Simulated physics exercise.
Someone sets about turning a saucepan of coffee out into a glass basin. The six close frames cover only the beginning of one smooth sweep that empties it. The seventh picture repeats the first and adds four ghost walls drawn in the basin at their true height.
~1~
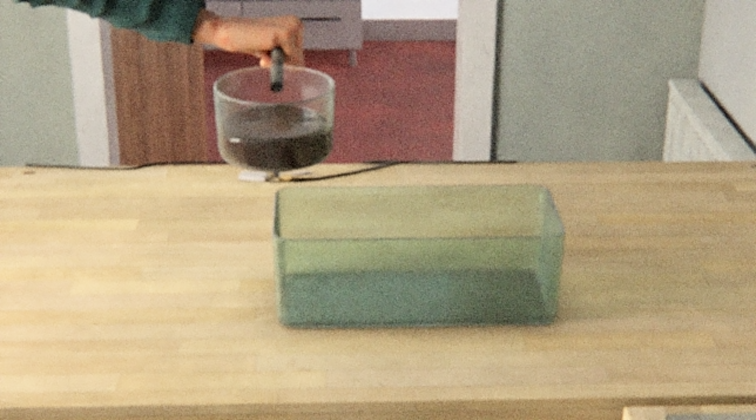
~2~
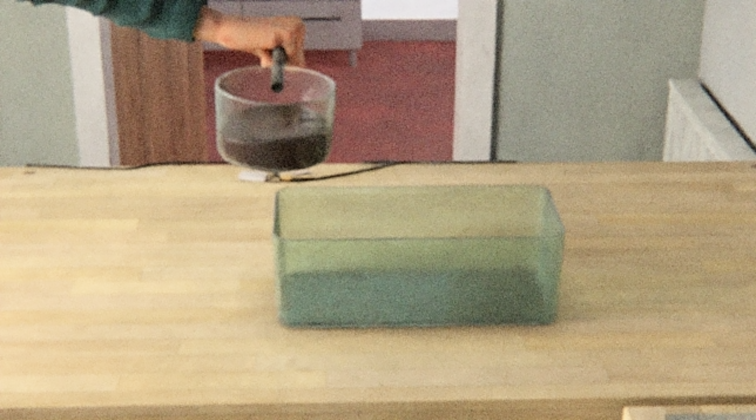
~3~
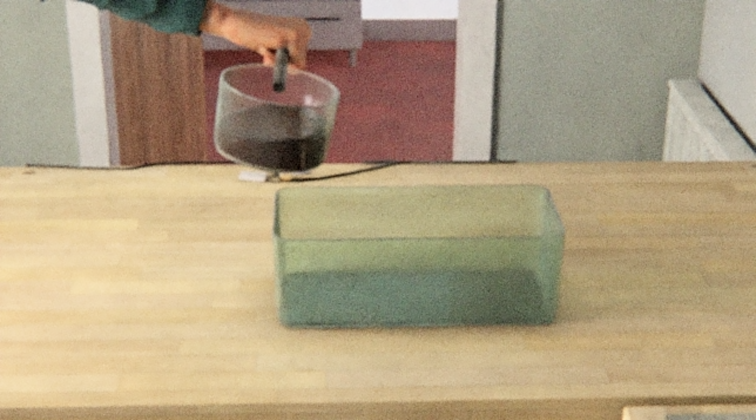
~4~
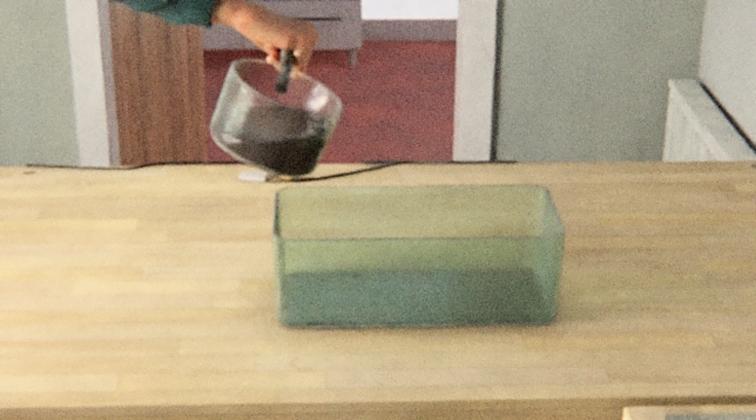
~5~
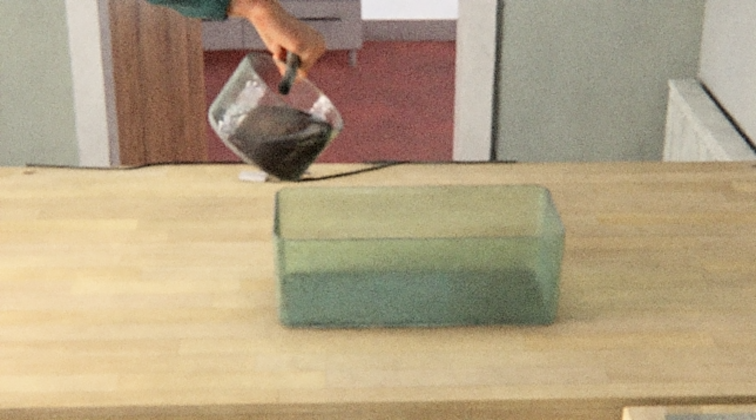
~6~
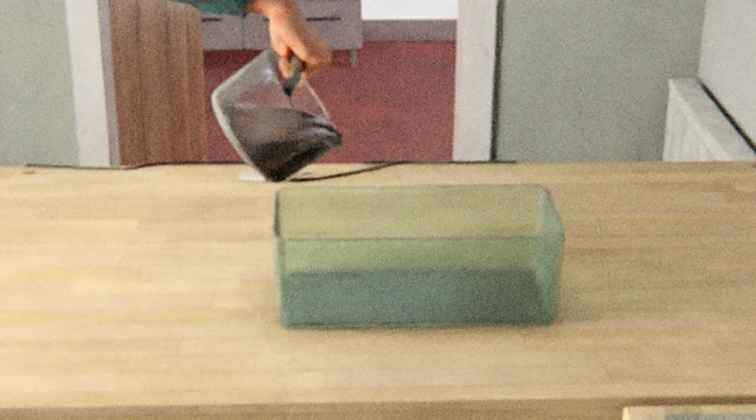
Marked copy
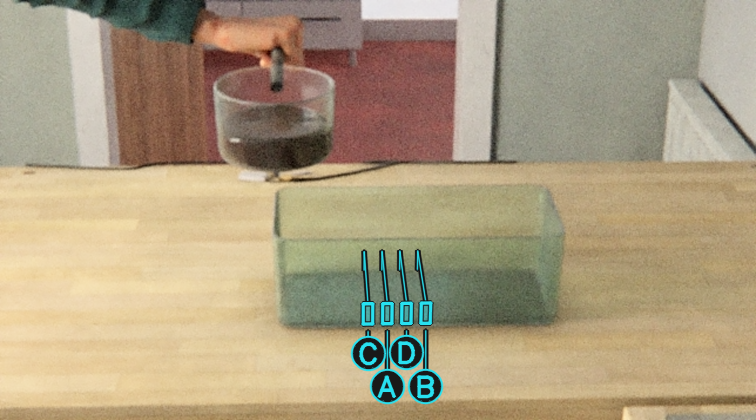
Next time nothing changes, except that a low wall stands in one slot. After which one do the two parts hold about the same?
Choose C.
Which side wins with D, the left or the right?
The left one.
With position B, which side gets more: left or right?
The left one.
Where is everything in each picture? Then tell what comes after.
Upright, lip at (332, 84); basin from (277, 324) to (556, 320); nothing has left yet, in the first frame.
Tipped about 3°, lip at (333, 86); nothing has left yet, in the second frame.
Tipped about 10°, lip at (337, 94); nothing has left yet, in the third frame.
Tipped about 22°, lip at (341, 107); nothing has left yet, in the fourth frame.
Tipped about 37°, lip at (342, 123); nothing has left yet, in the fifth frame.
Tipped about 54°, lip at (337, 140); coffee is over the lip, down to (337, 140), in the sixth frame.
On the marked copy, A at (387, 330); B at (425, 330); C at (368, 331); D at (406, 330).
With A, about 76 % ends left of the wall and 19 % right of it; 5 % is lost outside.
With B, about 81 % ends left of the wall and 16 % right of it.
With C, about 46 % ends left of the wall and 53 % right of it.
With D, about 82 % ends left of the wall and 15 % right of it; 3 % is lost outside.
